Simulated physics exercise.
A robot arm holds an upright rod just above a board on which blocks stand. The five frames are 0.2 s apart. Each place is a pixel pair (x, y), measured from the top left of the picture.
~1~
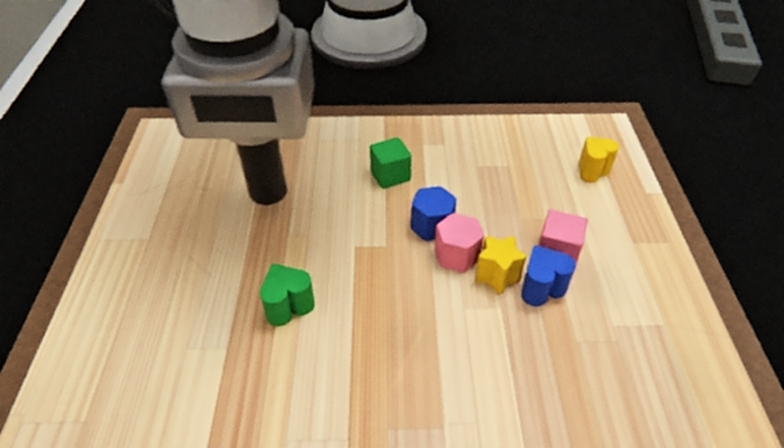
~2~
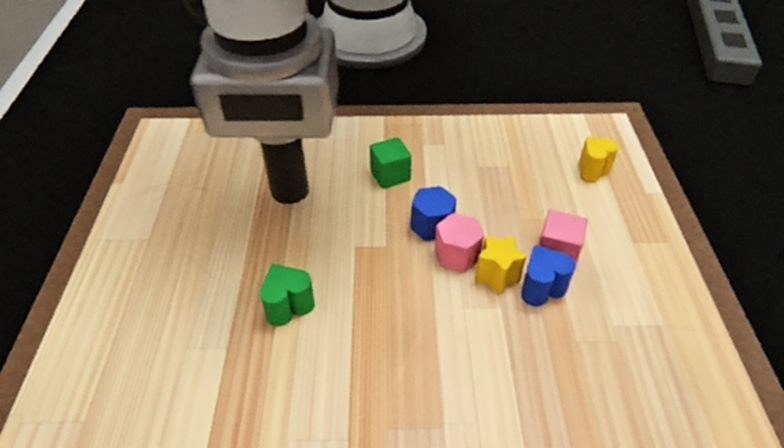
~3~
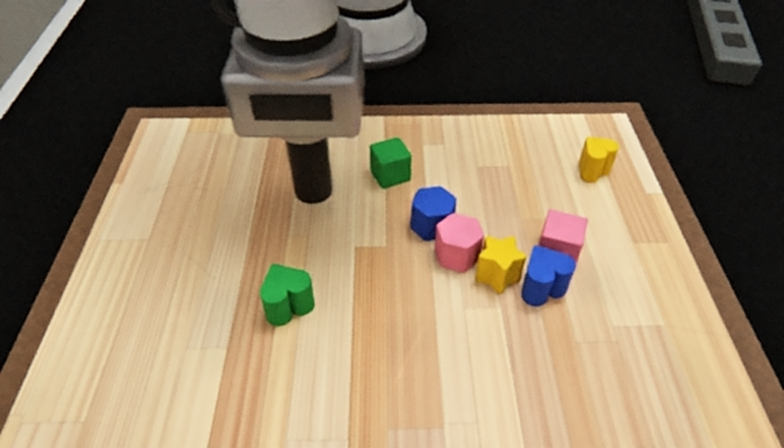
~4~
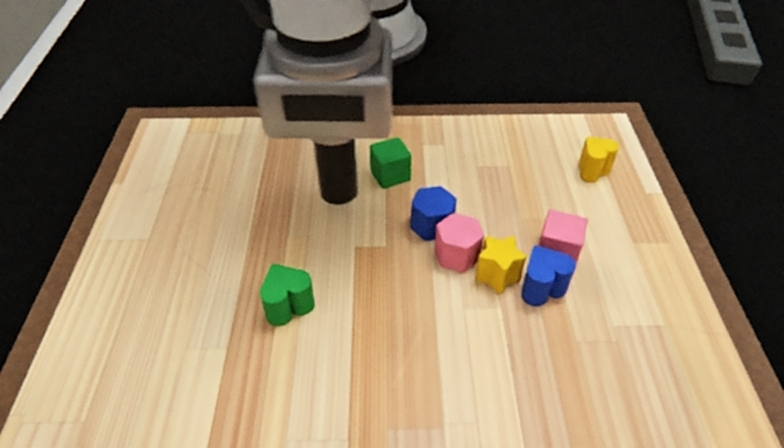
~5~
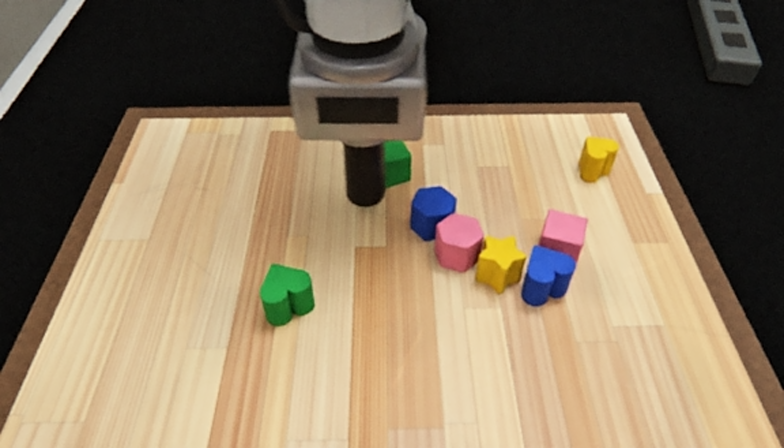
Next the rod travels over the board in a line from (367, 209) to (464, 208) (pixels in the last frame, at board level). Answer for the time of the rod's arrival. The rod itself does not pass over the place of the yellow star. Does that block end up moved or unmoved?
If the rod follows that path, the yellow star ends up shifted.
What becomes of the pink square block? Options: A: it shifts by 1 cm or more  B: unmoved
B: Unmoved.
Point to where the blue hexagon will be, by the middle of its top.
The centre of its top will be at (490, 209).
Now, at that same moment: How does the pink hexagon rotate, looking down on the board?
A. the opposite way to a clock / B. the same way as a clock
The correct letter is B.
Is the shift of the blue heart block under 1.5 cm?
Yes - that is the case.
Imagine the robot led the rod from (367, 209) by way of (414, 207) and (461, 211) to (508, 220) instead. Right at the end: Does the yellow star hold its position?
No, that is not how it ends up.
On the path given first. Halfway along, rod (416, 193); blue hexagon (449, 201), turned 15° clockwise; pink hexagon (465, 233), turned 15° clockwise.
At the end, rod (466, 192); blue hexagon (490, 209), turned 60° clockwise; pink hexagon (474, 241), turned 50° clockwise; yellow star (513, 262); blue heart block (556, 269), turned 20° anticlockwise; pink square block in place.
